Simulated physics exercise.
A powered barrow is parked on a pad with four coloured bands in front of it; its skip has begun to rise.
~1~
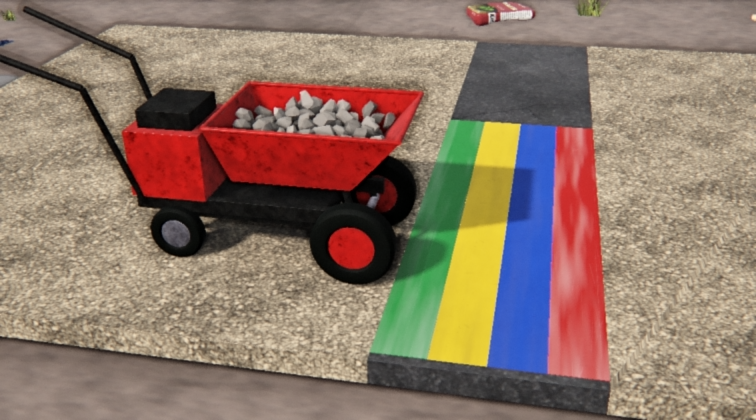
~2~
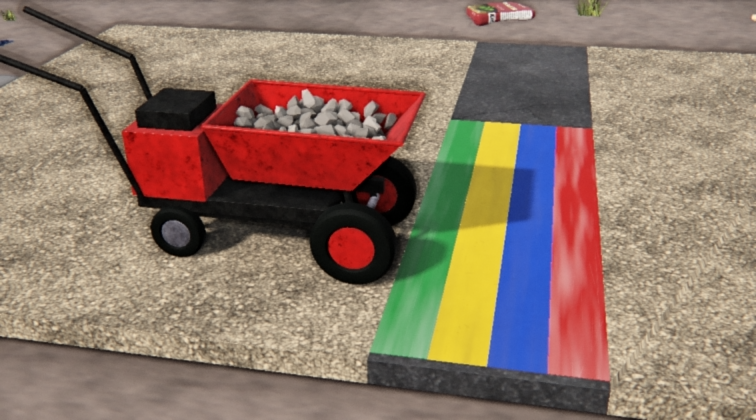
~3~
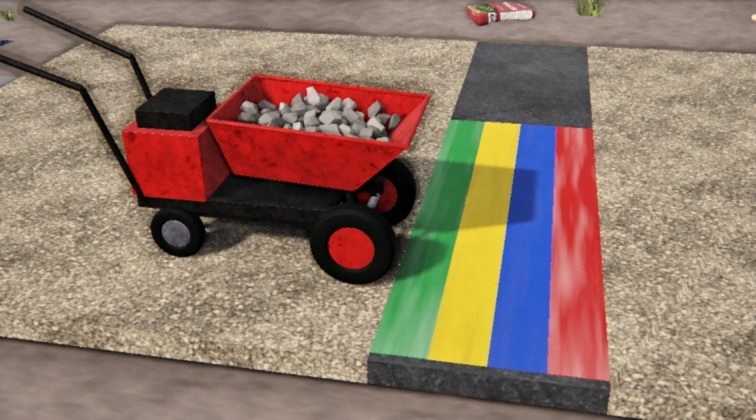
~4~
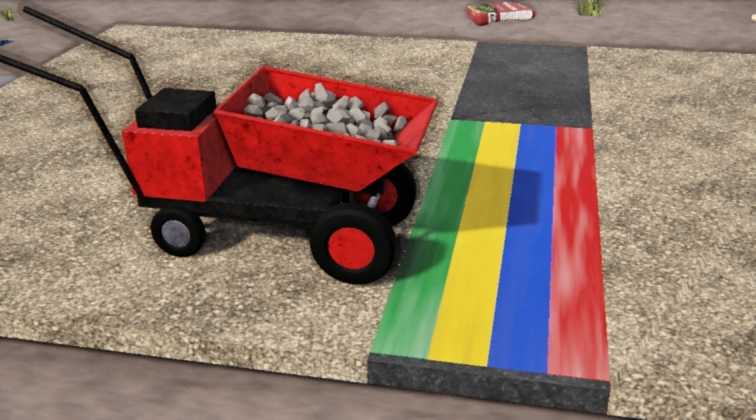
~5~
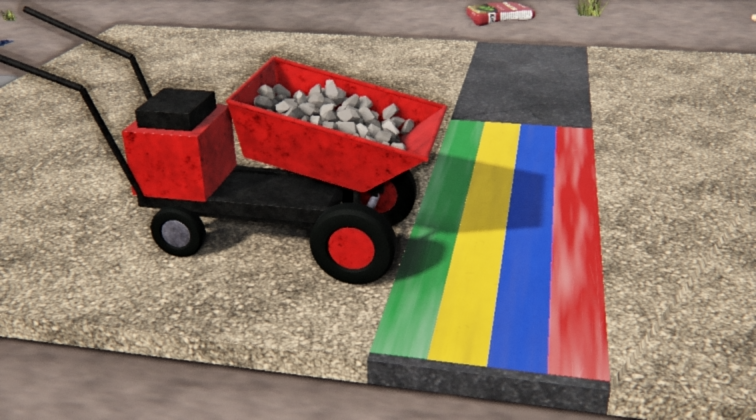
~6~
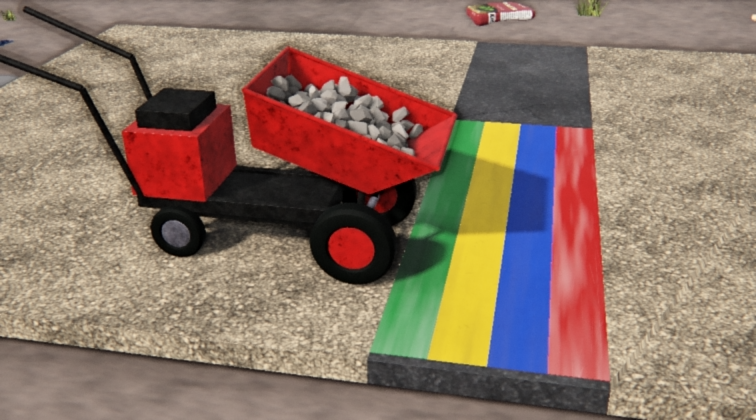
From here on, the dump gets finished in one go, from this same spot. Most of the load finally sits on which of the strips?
It sits mostly on the blue strip.
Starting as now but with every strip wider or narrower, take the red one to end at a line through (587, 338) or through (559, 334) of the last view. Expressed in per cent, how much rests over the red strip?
Near 20 in a hundred and near 30 in a hundred.
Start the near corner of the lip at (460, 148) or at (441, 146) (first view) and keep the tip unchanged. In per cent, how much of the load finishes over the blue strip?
The shares come out close to 10 and 20 per cent, in that order.
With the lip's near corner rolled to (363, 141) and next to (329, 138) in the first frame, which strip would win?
That yellow strip the first time, yellow the second time.
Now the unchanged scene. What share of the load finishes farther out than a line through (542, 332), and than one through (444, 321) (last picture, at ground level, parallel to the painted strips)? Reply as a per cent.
Close to 30 per cent, then close to 80 per cent.
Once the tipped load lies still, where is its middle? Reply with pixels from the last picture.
Close to (536, 260) in the last view.
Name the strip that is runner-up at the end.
Red.
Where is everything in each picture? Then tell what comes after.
Lip of the skip at (398, 143), level; top of the load at (308, 126), broken stones; green strip at (411, 313); yellow strip at (465, 319); blue strip at (521, 326); red strip at (578, 332), in the first frame.
Lip of the skip at (401, 144), level; top of the load at (310, 125), in the second frame.
Lip of the skip at (406, 147), tipped barely; top of the load at (310, 117), in the third frame.
Lip of the skip at (415, 152), tipped a little; top of the load at (296, 115), in the fourth frame.
Lip of the skip at (425, 159), tipped a little; top of the load at (305, 109), in the fifth frame.
Lip of the skip at (437, 168), tipped clearly; top of the load at (301, 109); green strip at (411, 313); yellow strip at (465, 319); blue strip at (521, 326); red strip at (578, 332), in the sixth frame.
Soon after the last picture, skip tipped steeply; all in the skip.
A little later, skip tipped right over; most in the skip; a small part over the yellow strip; about a quarter over the blue strip; a stray few over the red strip.
Later still, skip tipped right over; about a quarter in the skip; a small part over the yellow strip; about a third over the blue strip; about a quarter over the red strip; a small part off the paint.
At rest, skip tipped right over; about a quarter in the skip; none over the green strip; a small part over the yellow strip; about a third over the blue strip; about a quarter over the red strip; a small part off the paint.
